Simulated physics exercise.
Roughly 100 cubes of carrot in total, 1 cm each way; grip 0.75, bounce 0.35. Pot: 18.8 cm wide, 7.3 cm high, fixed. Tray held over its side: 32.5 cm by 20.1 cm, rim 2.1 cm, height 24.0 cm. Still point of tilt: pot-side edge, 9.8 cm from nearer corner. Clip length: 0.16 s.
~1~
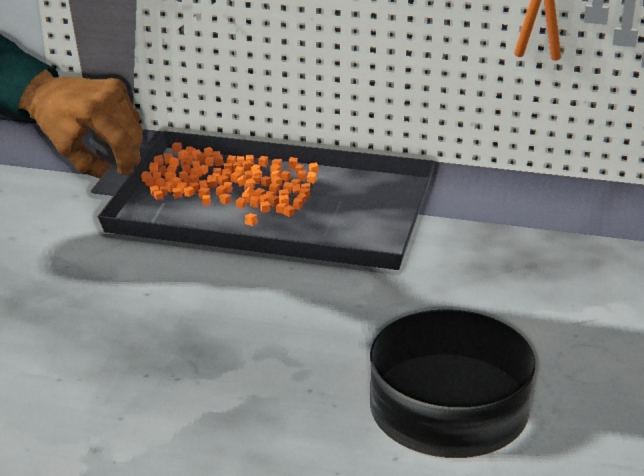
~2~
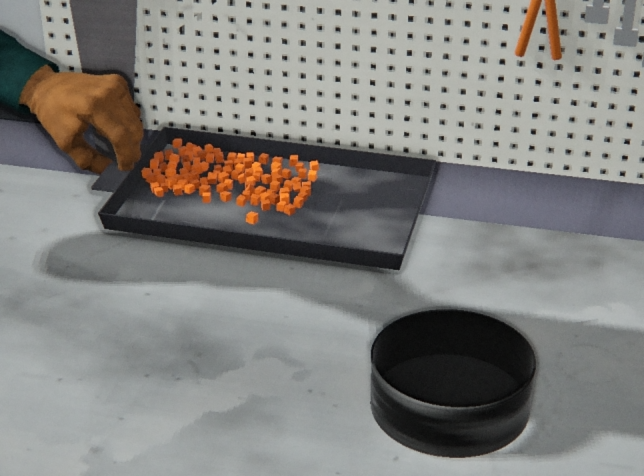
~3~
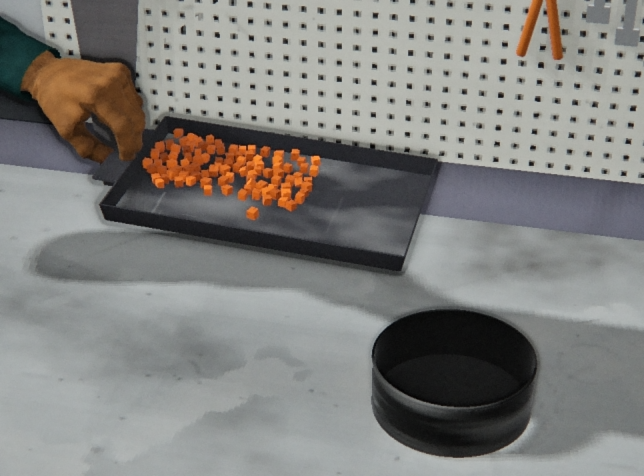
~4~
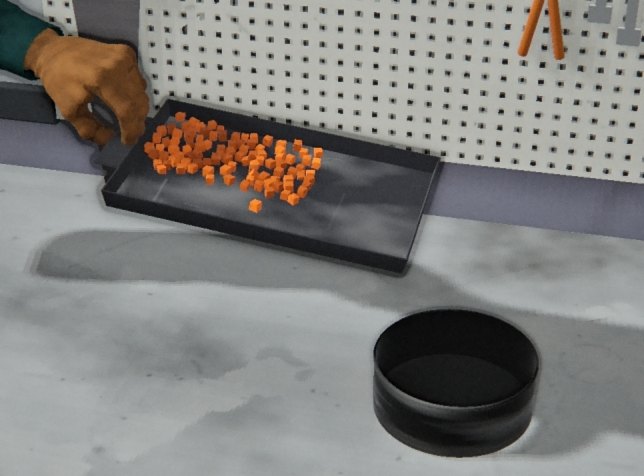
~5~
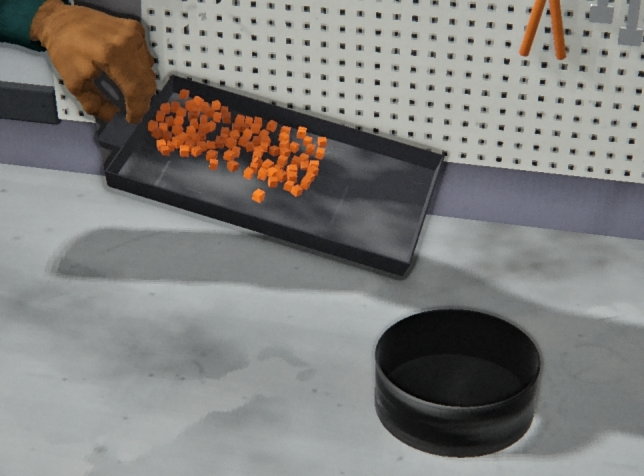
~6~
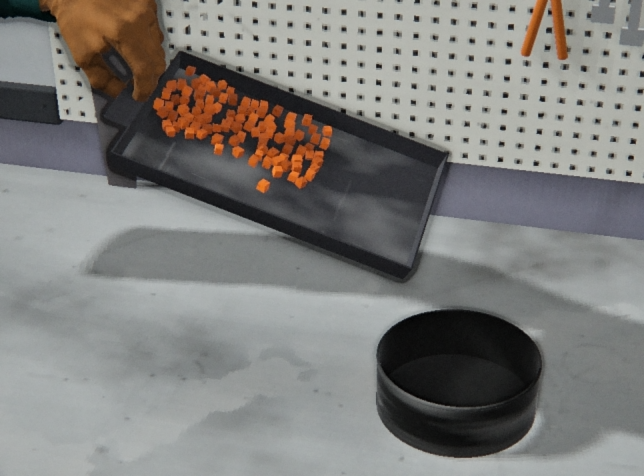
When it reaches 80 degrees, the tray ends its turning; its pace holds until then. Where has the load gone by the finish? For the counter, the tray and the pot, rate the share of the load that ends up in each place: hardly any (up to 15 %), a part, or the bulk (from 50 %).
Share of the load - the counter: The bulk, the left on the tray: Hardly any, the pot: A part.
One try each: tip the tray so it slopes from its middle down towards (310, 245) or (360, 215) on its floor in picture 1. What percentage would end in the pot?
Around 5 % for the first direction, around 40 % for the second.
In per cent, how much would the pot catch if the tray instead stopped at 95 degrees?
40 %.
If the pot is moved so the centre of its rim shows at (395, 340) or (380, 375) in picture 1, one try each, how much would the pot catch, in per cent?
Estimates: 0 in a hundred and 5 in a hundred.
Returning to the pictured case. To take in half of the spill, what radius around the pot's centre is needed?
That comes to near 28 cm.
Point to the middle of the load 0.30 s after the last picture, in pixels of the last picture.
The load's centre is near (362, 84) at that time.
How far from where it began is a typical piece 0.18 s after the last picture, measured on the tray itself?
Displacement on the tray: Roughly 0 cm.
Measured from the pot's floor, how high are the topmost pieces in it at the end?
Measured height: Approx. 1.0 cm.
Then, 0.18 s after the last picture, tilt 51 degrees; the tray holds 100 %, the pot 0 %.
Then, 0.30 s after the last picture, tilt 73 degrees; the tray holds 100 %, the pot 0 %.
Then, 0.55 s after the last picture, tilt 80 degrees; the tray holds 0 %, the pot 35 %.
In the end, counter 65 %, tray 0 %, pot 35 %.
